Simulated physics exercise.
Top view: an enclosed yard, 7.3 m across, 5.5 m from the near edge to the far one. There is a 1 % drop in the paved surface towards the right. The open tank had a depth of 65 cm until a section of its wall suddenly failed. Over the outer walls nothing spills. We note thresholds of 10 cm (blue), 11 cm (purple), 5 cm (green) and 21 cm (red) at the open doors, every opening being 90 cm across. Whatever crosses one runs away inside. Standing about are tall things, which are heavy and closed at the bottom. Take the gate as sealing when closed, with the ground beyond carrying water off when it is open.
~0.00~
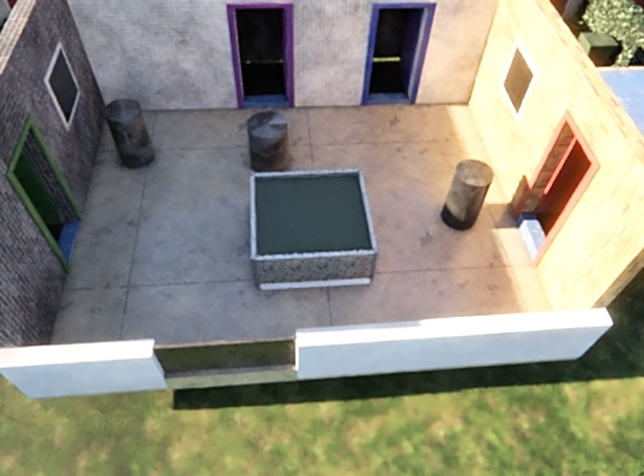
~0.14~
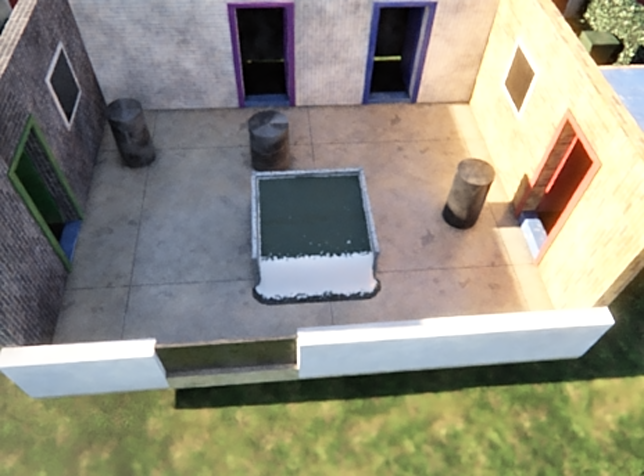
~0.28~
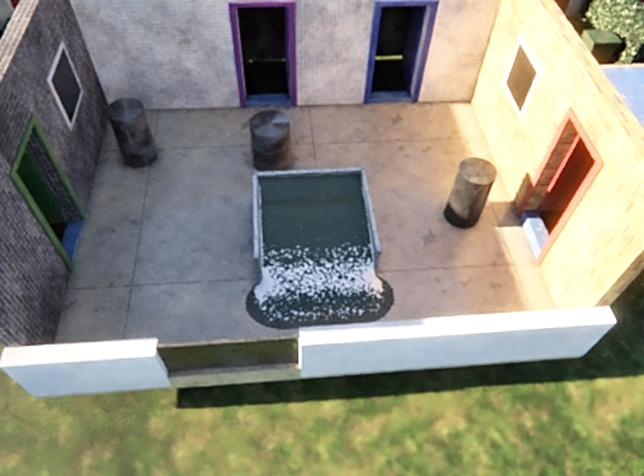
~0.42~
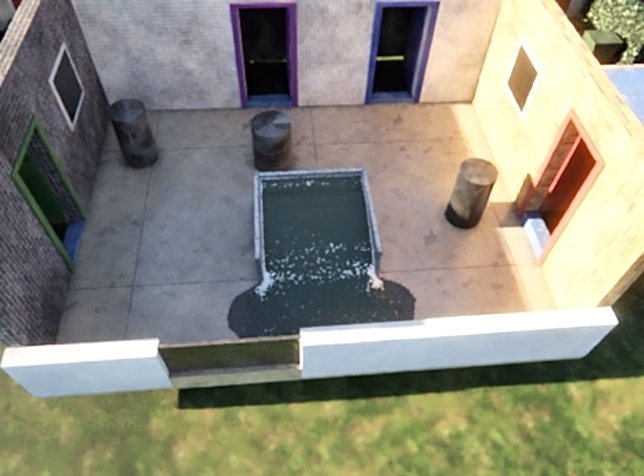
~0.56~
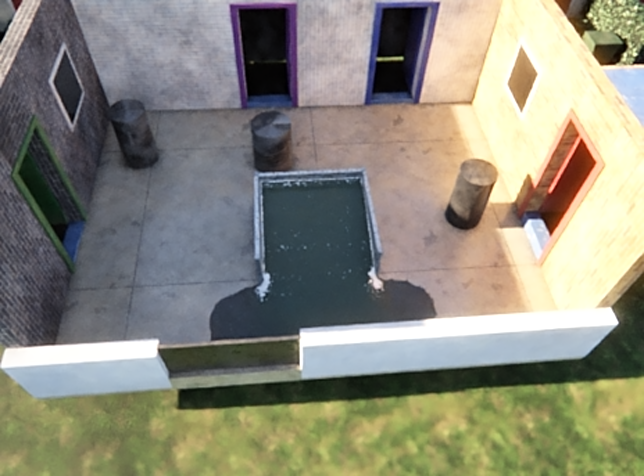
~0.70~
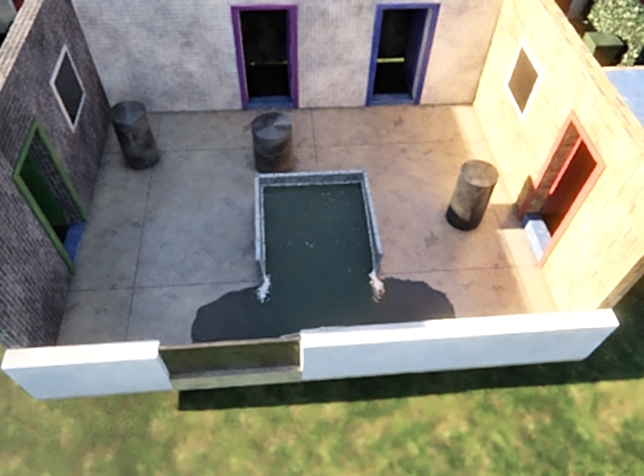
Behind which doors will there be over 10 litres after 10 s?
At the blue door the inflow will remain within the limit, at the purple door the inflow will remain within the limit, at the green door the inflow will break the limit, at the red door the inflow will remain within the limit.
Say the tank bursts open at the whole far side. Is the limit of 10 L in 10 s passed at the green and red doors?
Here's how it goes: Green falls short, red falls short.
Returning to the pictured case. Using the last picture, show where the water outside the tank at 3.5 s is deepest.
Look at roughly (561, 337).
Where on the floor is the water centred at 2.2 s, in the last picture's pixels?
Centre: Approx. (320, 299) px.
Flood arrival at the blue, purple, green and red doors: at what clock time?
Blue: 4.5 s; purple: 6.0 s; green: 2.4 s; red: 2.0 s.
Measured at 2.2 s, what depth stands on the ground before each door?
In cm: Blue 0, purple 0, green 0, red 12.
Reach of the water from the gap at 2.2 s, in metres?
Roughly 4.0 m.
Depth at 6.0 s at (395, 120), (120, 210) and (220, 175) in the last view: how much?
About 8, 4 and 4 cm respectively.
After 1.4 s water covers 15 % of the floor and is deepest (44 cm) near (329, 352); blue door not reached, purple door not reached, green door not reached, red door not reached.
After 2.2 s water covers 30 % of the floor and is deepest (32 cm) near (561, 337); blue door not reached, purple door not reached, green door not reached, red door 12 cm at the sill, 0 L in.
After 3.5 s water covers 50 % of the floor and is deepest (22 cm) near (561, 337); blue door not reached, purple door not reached, green door 10 cm at the sill, 10 L in, red door 15 cm at the sill, 0 L in.
After 6.0 s water covers 85 % of the floor and is deepest (13 cm) near (468, 109); blue door 8 cm at the sill, 0 L in, purple door 3 cm at the sill, 0 L in, green door 4 cm at the sill, 22 L in, red door 10 cm at the sill, 0 L in.
After 10.0 s water covers 100 % of the floor and is deepest (10 cm) near (334, 199); blue door 6 cm at the sill, 0 L in, purple door 7 cm at the sill, 0 L in, green door 1 cm at the sill, 23 L in, red door 7 cm at the sill, 0 L in.
